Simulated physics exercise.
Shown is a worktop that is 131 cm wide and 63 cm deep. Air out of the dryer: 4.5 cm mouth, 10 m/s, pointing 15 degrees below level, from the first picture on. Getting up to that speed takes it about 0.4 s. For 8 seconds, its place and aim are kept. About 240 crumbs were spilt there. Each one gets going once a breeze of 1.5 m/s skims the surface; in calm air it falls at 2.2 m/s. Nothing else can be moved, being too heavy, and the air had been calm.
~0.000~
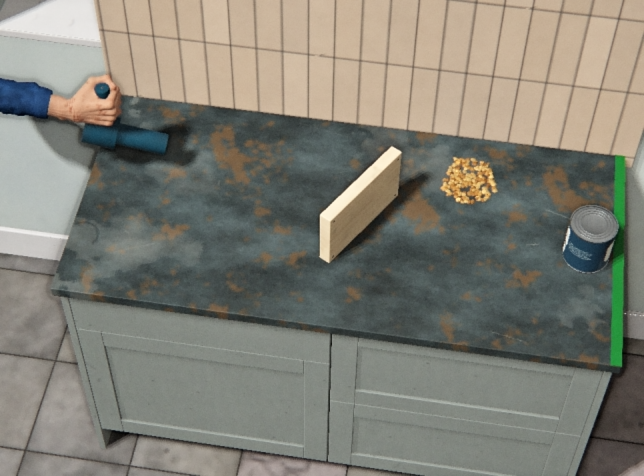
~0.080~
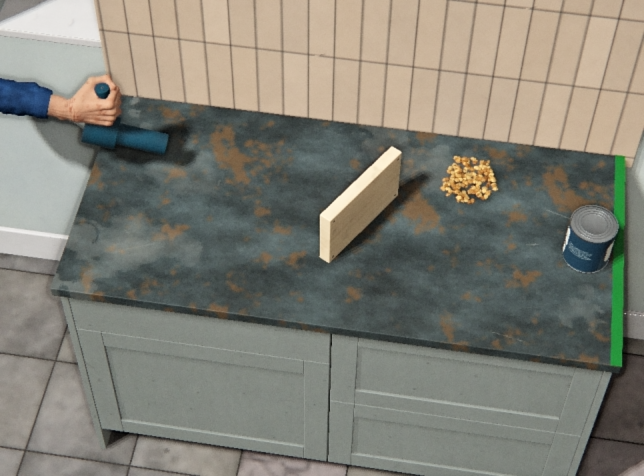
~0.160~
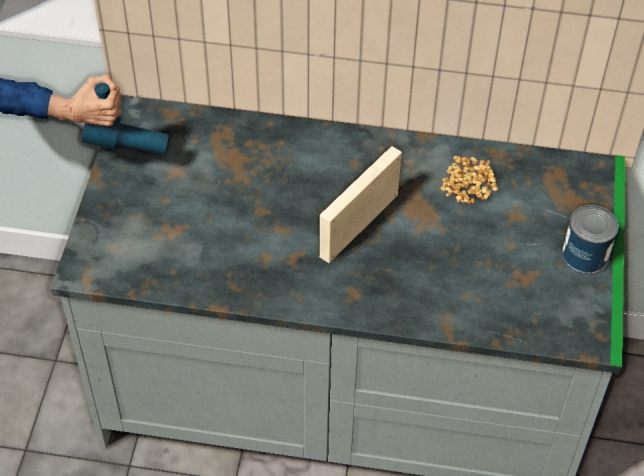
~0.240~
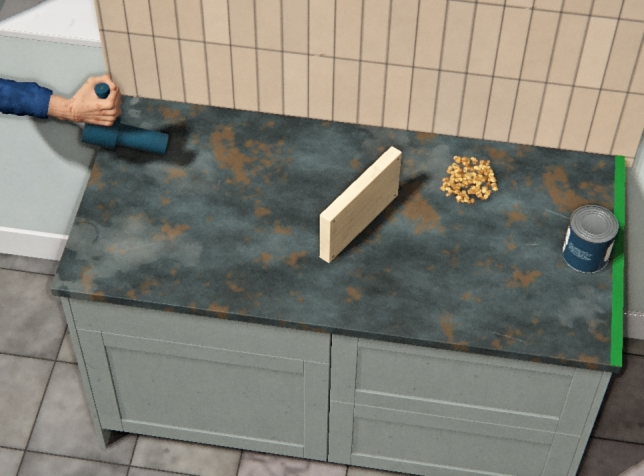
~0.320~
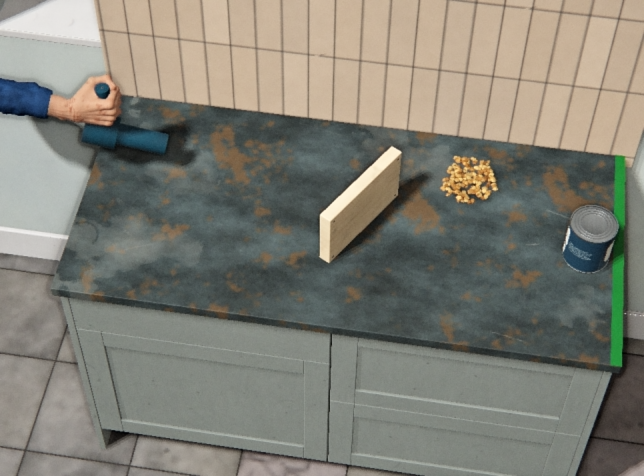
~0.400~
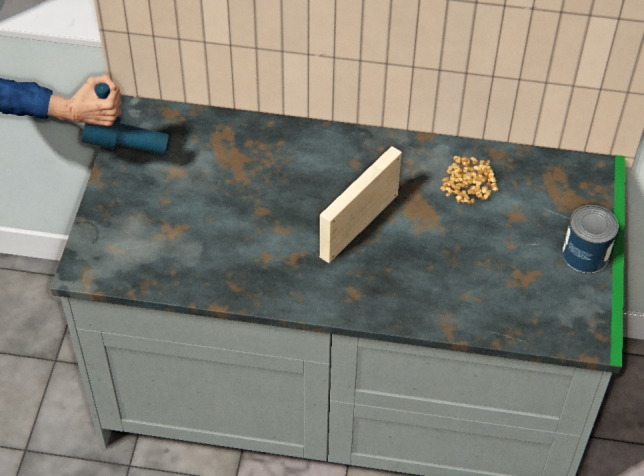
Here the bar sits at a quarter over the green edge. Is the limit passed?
The quarter mark is passed.
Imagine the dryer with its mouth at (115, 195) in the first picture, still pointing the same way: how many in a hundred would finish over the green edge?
Then the share would be close to 0 percent.
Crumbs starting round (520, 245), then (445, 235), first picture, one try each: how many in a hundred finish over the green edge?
It goes 0 % first, then 0 %.
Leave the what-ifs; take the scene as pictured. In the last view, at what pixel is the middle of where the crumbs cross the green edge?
I'd put my finger close to (625, 191).
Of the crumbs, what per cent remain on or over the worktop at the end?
About 3 per cent.
After 1.6 s the count stands so, 93 % are over the green edge.
After 2.6 s the count stands so, 95 % are over the green edge.
After 4.4 s the count stands so, 96 % are over the green edge.
After 8.0 s, at the end, 97 % are over the green edge.
